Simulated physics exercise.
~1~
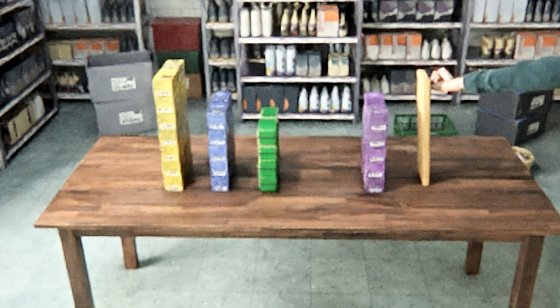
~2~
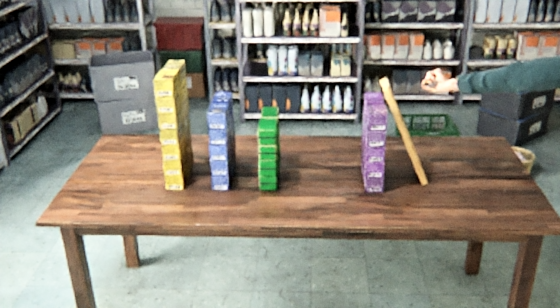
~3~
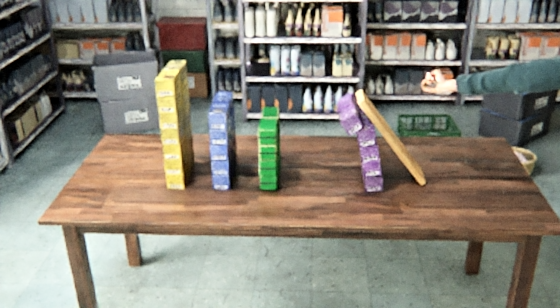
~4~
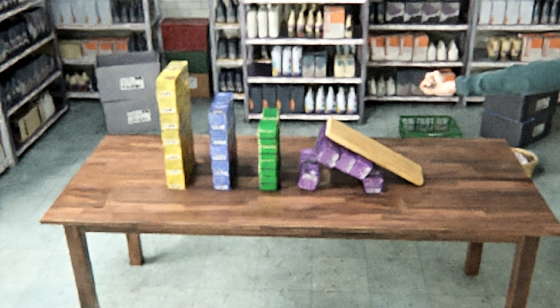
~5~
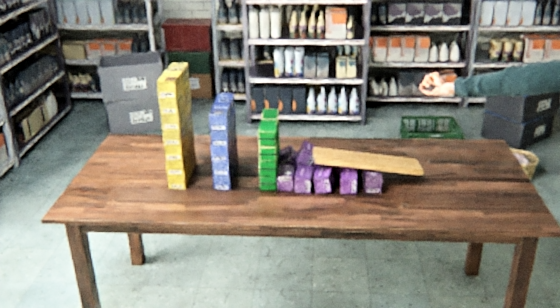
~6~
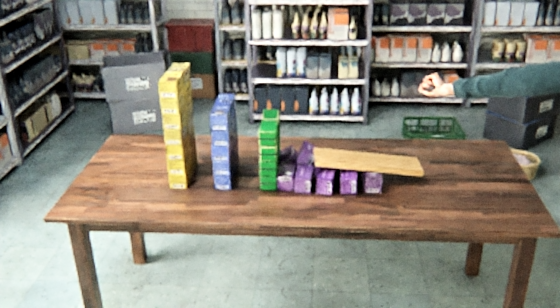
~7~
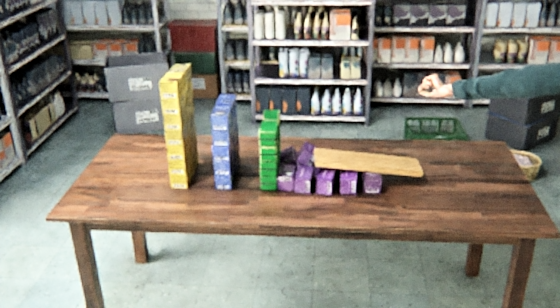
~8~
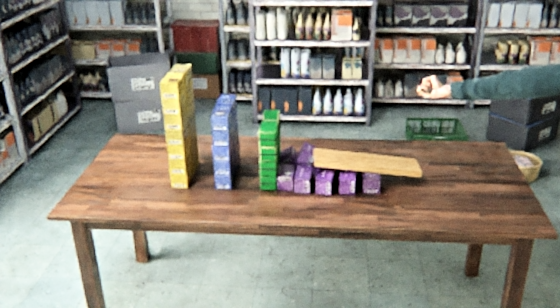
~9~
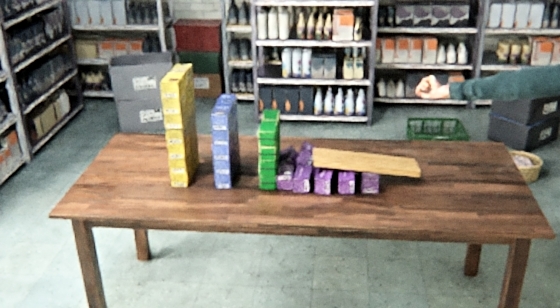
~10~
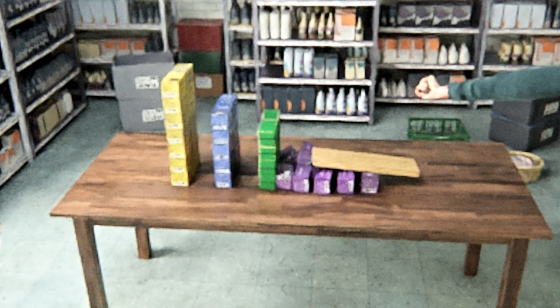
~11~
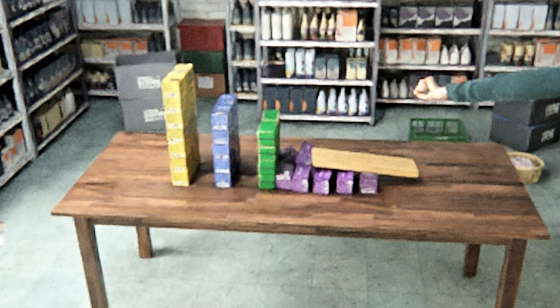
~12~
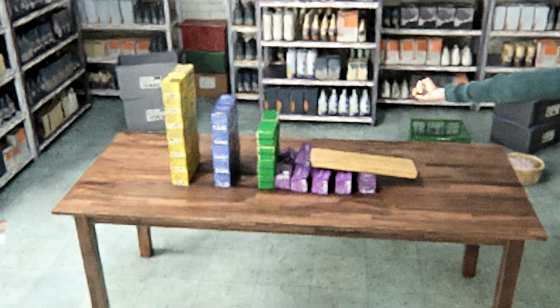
A hand tipped an upright wooden board leftward on a table, and it toppled the purple stack of packets, which collapsed against the foot of the green one. The board came to rest on the fallen packets, while the green, blue and yellow stacks stayed standing.
